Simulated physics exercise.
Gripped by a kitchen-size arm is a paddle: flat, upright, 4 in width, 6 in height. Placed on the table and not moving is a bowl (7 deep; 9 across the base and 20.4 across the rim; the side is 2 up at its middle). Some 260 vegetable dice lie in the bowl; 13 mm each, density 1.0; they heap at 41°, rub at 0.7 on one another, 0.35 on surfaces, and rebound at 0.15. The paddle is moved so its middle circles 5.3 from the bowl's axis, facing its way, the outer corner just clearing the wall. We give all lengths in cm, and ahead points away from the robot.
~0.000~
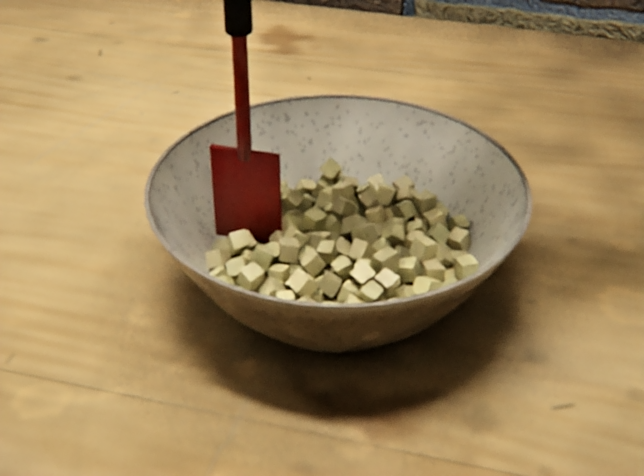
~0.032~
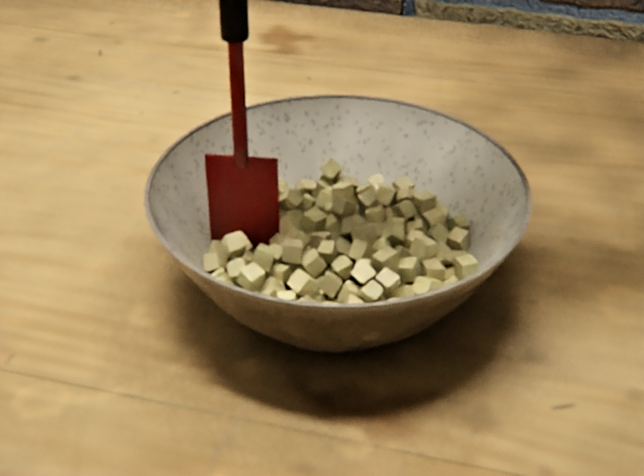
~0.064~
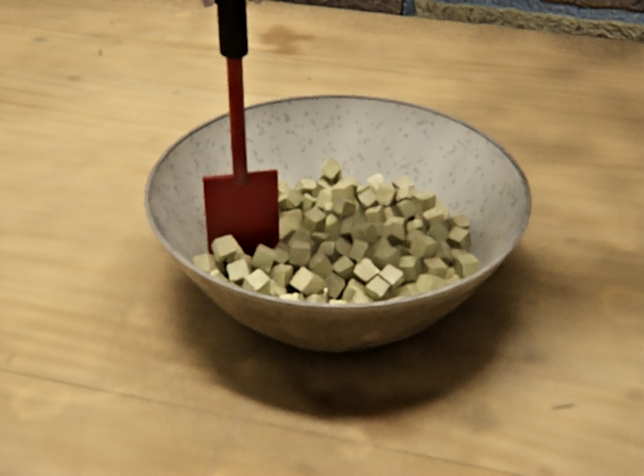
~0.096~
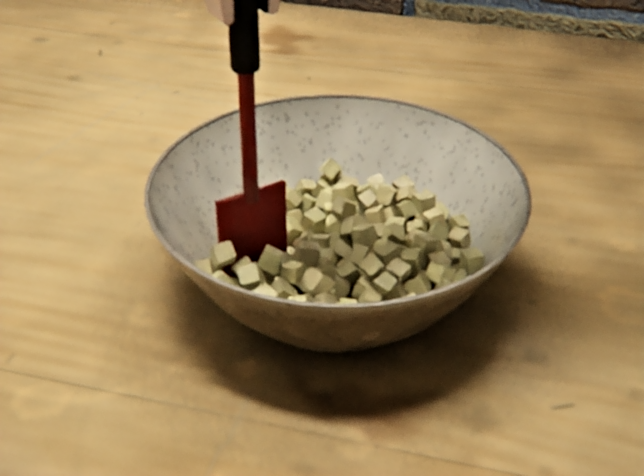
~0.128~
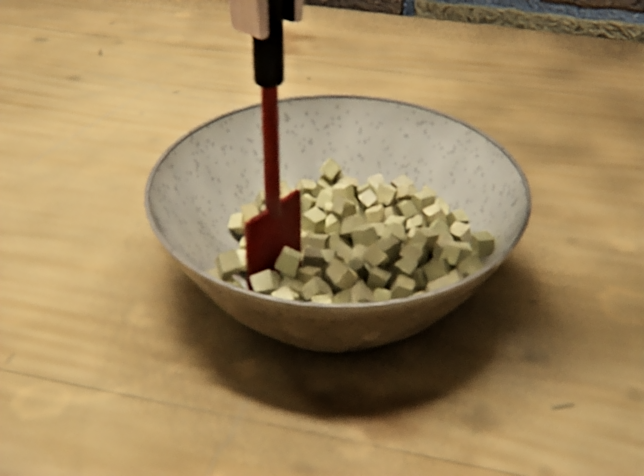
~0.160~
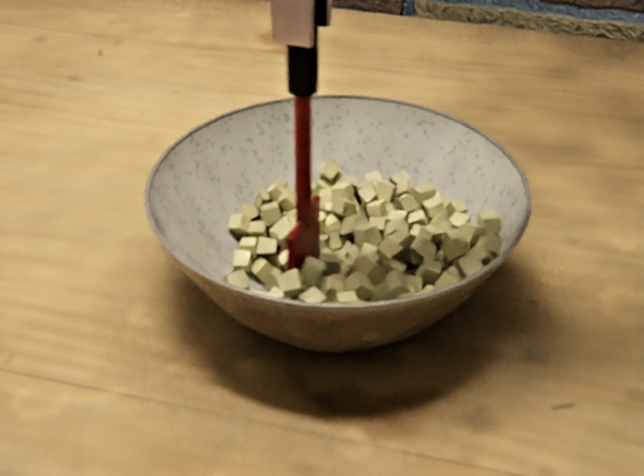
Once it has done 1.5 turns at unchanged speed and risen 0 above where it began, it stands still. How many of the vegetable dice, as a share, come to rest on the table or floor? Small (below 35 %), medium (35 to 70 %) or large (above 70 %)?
It is small.
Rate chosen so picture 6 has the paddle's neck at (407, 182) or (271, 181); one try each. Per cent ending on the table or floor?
It comes to roughly 50 per cent and then 15 per cent.
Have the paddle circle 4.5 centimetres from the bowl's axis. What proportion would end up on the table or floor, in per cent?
Then about 20 per cent.
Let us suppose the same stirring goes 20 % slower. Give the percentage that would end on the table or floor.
Near 15 in a hundred, it would be.
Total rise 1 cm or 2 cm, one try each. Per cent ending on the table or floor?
Trial one: Roughly 20 %; trial two: Roughly 10 %.
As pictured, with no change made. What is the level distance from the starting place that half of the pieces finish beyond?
Something like 8 centimetres, give or take.
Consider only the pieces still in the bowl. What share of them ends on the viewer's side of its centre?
About 30 %.
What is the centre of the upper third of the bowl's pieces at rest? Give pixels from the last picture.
Centre of top third: Approx. (408, 171).
After 0.45 s, 262° round, highest piece 9 above the table; 243 in the bowl, 8 on the table or floor, 7 in flight or on the tool.
After 0.74 s, 79° round, highest piece 9 above the table; 214 in the bowl, 40 on the table or floor, 4 in flight or on the tool.
After 1.08 s, 180° round, highest piece 8 above the table; 204 in the bowl, 54 on the table or floor.
After 1.78 s, 180° round, highest piece 8 above the table; 204 in the bowl, 54 on the table or floor.
At rest, 204 in the bowl, 54 on the table or floor. That is 21 % on the table or floor.
